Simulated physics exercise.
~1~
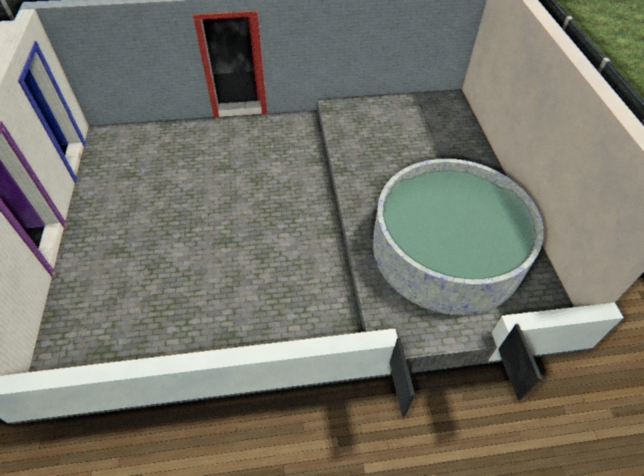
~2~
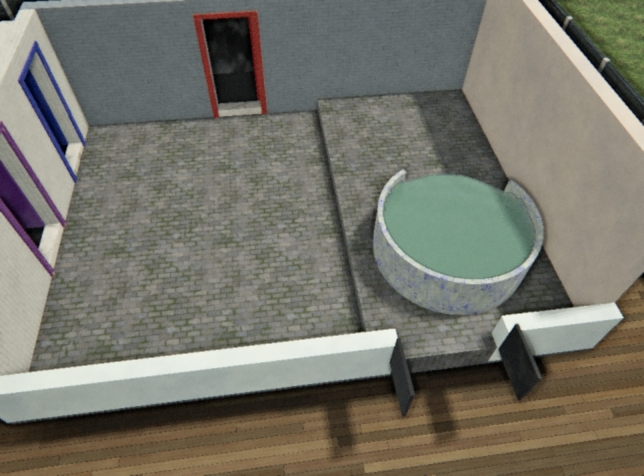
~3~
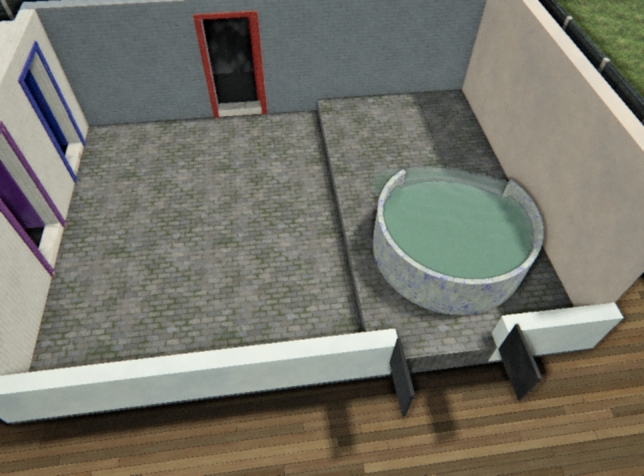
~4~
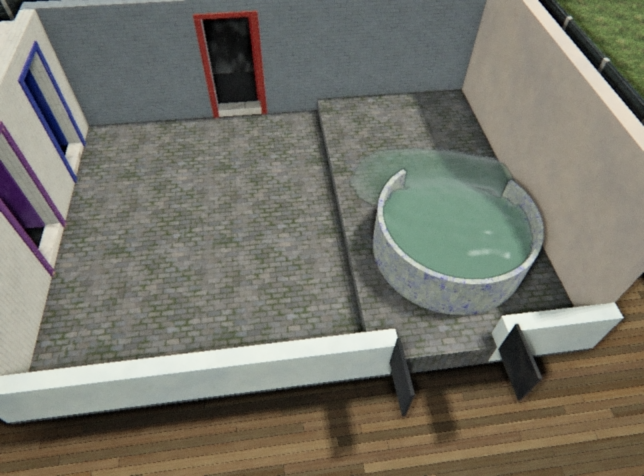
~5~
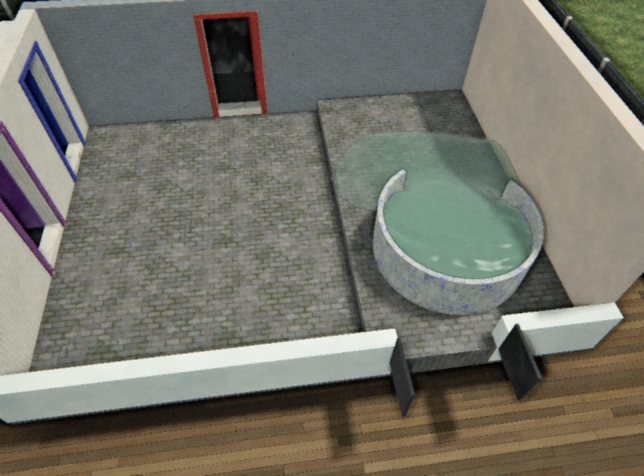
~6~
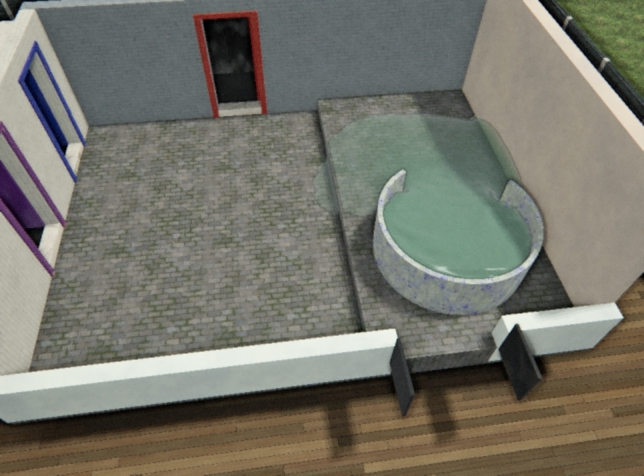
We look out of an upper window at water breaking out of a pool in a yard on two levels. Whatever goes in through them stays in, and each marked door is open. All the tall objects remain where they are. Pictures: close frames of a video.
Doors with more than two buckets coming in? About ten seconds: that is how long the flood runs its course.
My prediction: The purple door will allow in no excess. The red door will allow in no excess. The blue door will allow in an excess.
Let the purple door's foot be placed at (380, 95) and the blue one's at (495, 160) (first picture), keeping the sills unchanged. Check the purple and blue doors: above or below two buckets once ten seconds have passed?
As it turns out, the purple door spills past but the blue door spills past.
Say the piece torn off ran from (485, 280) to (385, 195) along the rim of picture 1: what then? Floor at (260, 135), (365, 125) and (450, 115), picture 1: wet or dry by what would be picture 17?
Bone-dry, bone-dry, bone-dry.
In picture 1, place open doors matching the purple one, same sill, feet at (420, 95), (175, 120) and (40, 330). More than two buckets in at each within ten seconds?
In turn: Passes that mark, is under, stays under.
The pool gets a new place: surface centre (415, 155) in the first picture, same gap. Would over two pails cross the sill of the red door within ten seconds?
Red: Below the limit.
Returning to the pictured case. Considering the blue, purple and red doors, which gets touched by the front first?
That's the door marked red.
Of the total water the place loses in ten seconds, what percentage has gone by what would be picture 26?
Roughly 0 %.
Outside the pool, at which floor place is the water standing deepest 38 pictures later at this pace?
Near (24, 396).
A moment on, water covers 30 % of the floor; the purple door not reached, the red door not reached, the blue door not reached.
Next, water covers 30 % of the floor; the purple door not reached, the red door wet at the sill, nothing in, the blue door not reached.
Then, water covers 45 % of the floor; the purple door not reached, the red door wet at the sill, nothing in, the blue door not reached.
Later, water covers 95 % of the floor; the purple door wet at the sill, nothing in, the red door wet at the sill, nothing in, the blue door over two buckets in.
In the end, water covers 95 % of the floor; the purple door wet at the sill, nothing in, the red door wet at the sill, nothing in, the blue door over two buckets in.
